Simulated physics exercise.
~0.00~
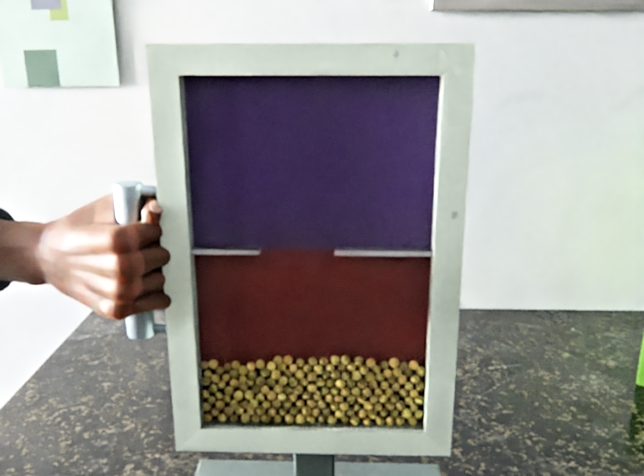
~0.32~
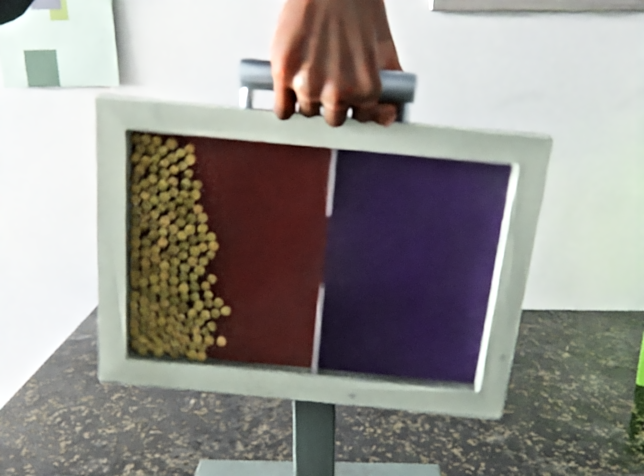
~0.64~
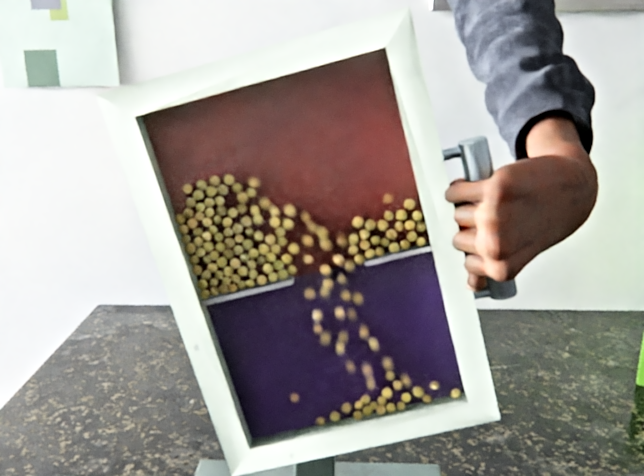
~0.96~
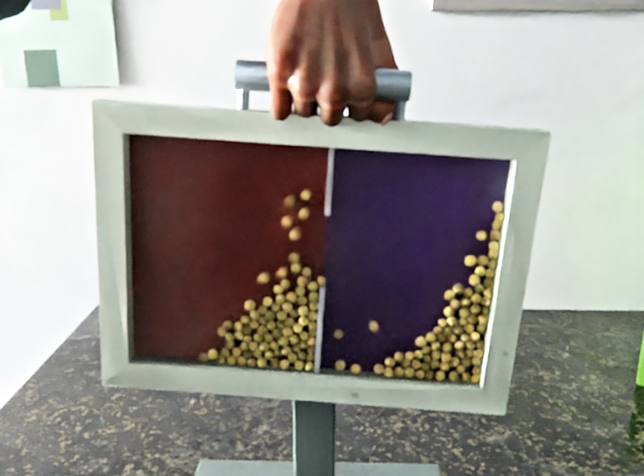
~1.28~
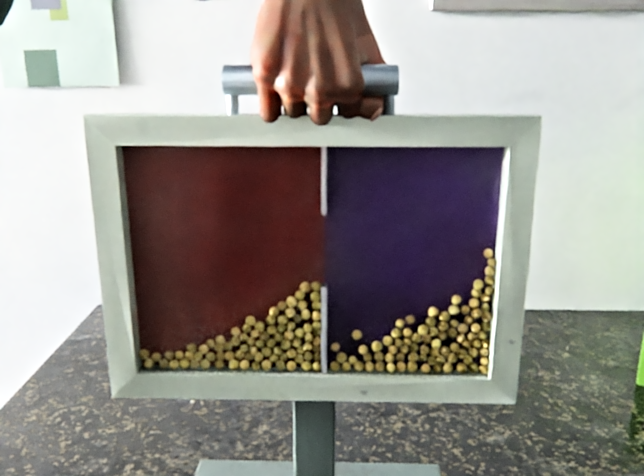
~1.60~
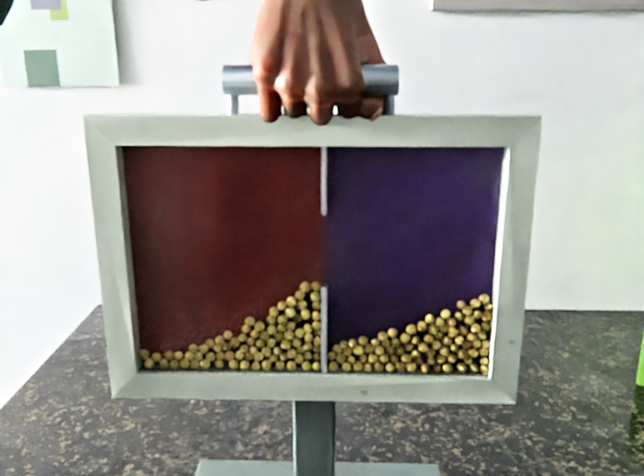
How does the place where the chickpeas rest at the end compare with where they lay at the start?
At the start they all lay along the bottom of the red chamber, below the purple one. At the end they rest somewhat higher in view, split between the red chamber on the left and the purple one on the right.
